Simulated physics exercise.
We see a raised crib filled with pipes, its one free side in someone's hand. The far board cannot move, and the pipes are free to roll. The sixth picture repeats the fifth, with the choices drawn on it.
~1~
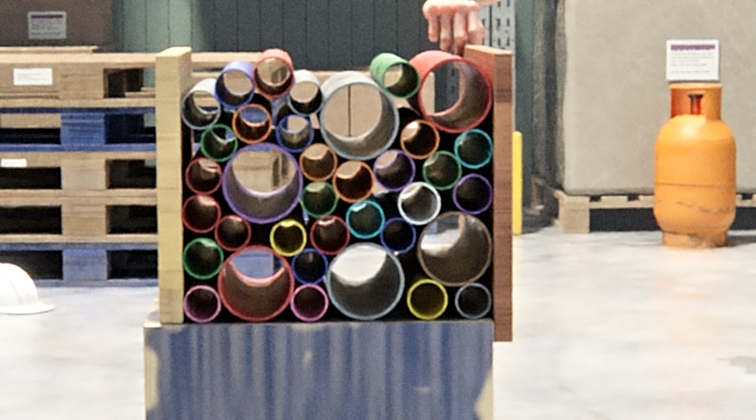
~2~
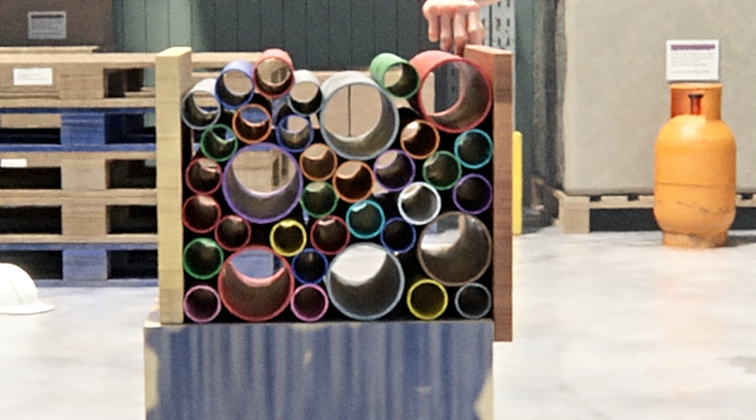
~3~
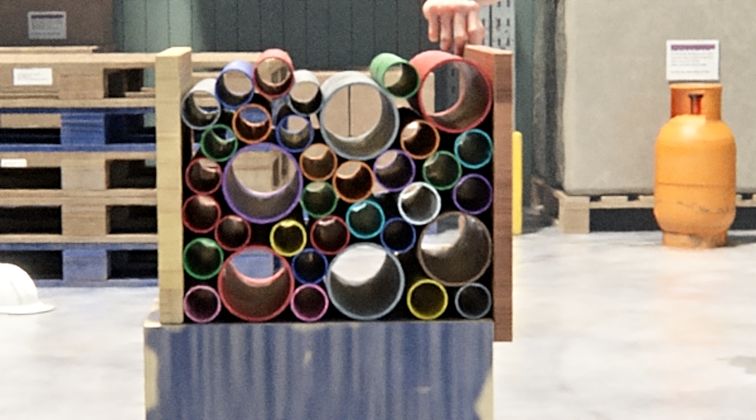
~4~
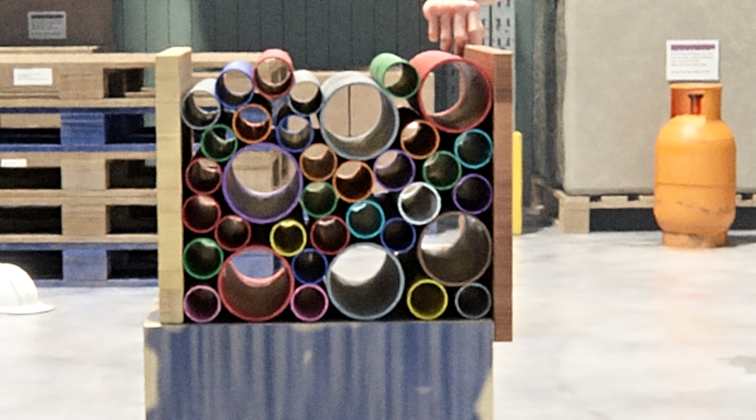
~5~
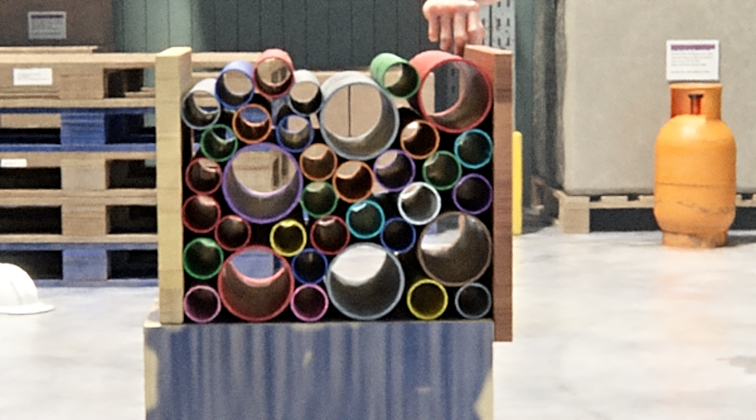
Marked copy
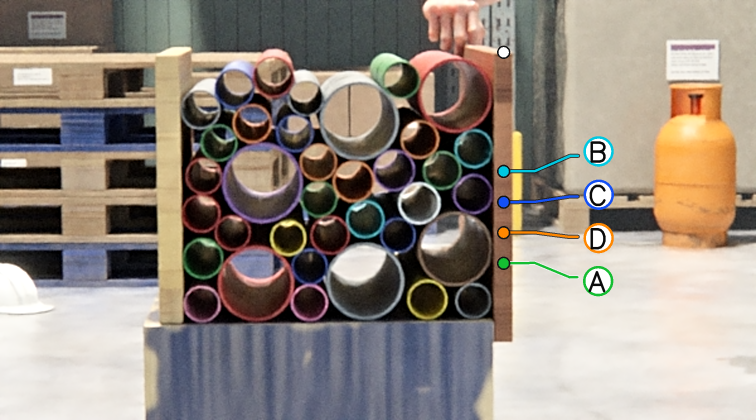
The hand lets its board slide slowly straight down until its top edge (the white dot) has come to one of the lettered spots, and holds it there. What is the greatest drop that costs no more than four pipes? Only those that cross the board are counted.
The lowest mark that will do is C.
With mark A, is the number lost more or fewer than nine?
At A, fewer than nine.
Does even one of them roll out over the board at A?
Yes, at A.
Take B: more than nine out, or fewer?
Fewer than nine.
On the marked copy, A at (504, 263); B at (504, 171); C at (504, 202); D at (504, 233); the white dot at (504, 52).
Taking C. A third of the way, top of the board (493, 120).
Two thirds of the way, top of the board (493, 198).
When it is over, top of the board (493, 202), three out over the board.
As for the rest, A more than four out over the board; B none out over the board; D more than four out over the board.
